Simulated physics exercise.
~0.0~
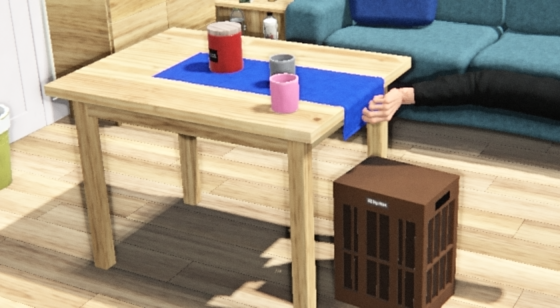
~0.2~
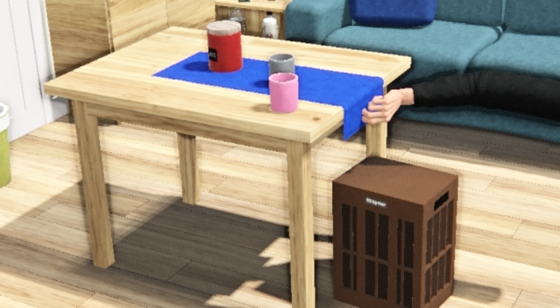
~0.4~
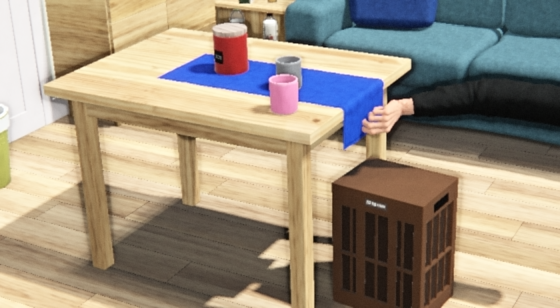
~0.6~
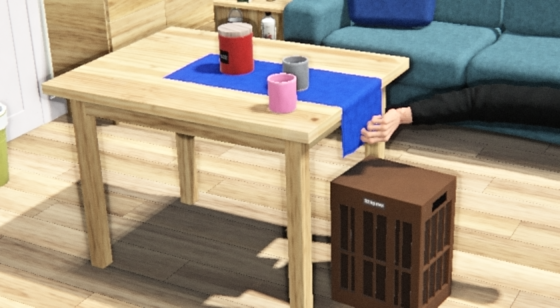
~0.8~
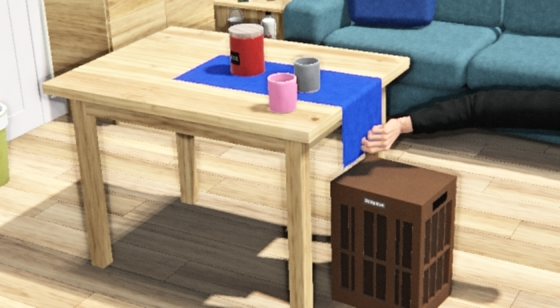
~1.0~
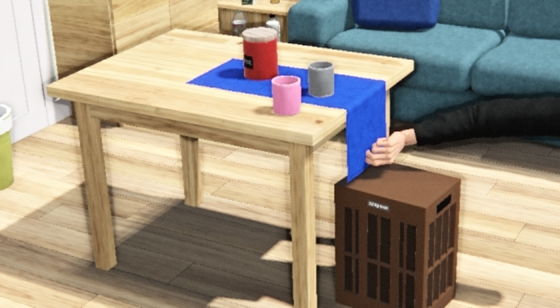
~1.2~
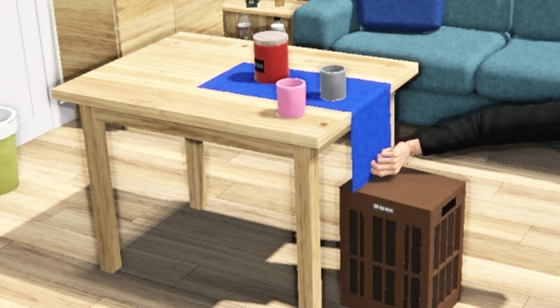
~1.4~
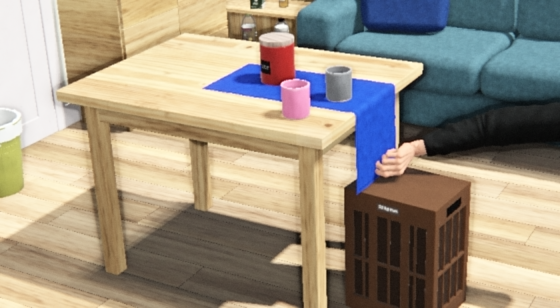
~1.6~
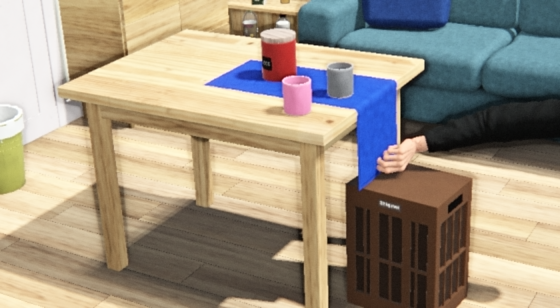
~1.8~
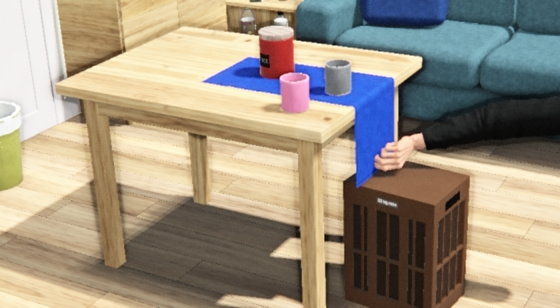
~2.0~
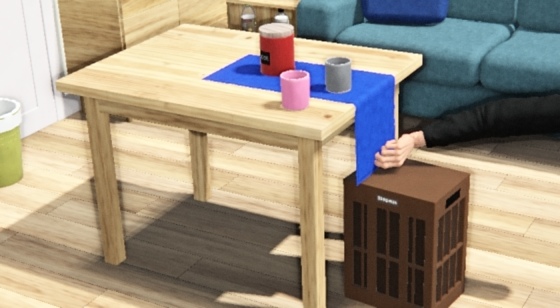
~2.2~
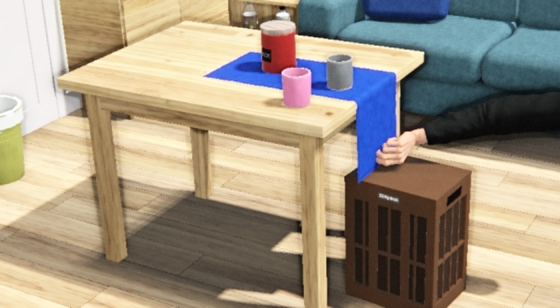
At the start, a hand at the right grips the end of a blue scarf lying across a wooden table, with a red canister, a grey mug and a pink mug nearby and a brown crate below. After holding still briefly, the hand draws the cloth down over the right edge. The canister and grey mug ride along with it to the right, while the pink mug stays in its place. The hem reaches the crate and the pulling stops. At the end, the hand still holds the cloth, and both mugs and the upright canister remain on the table.
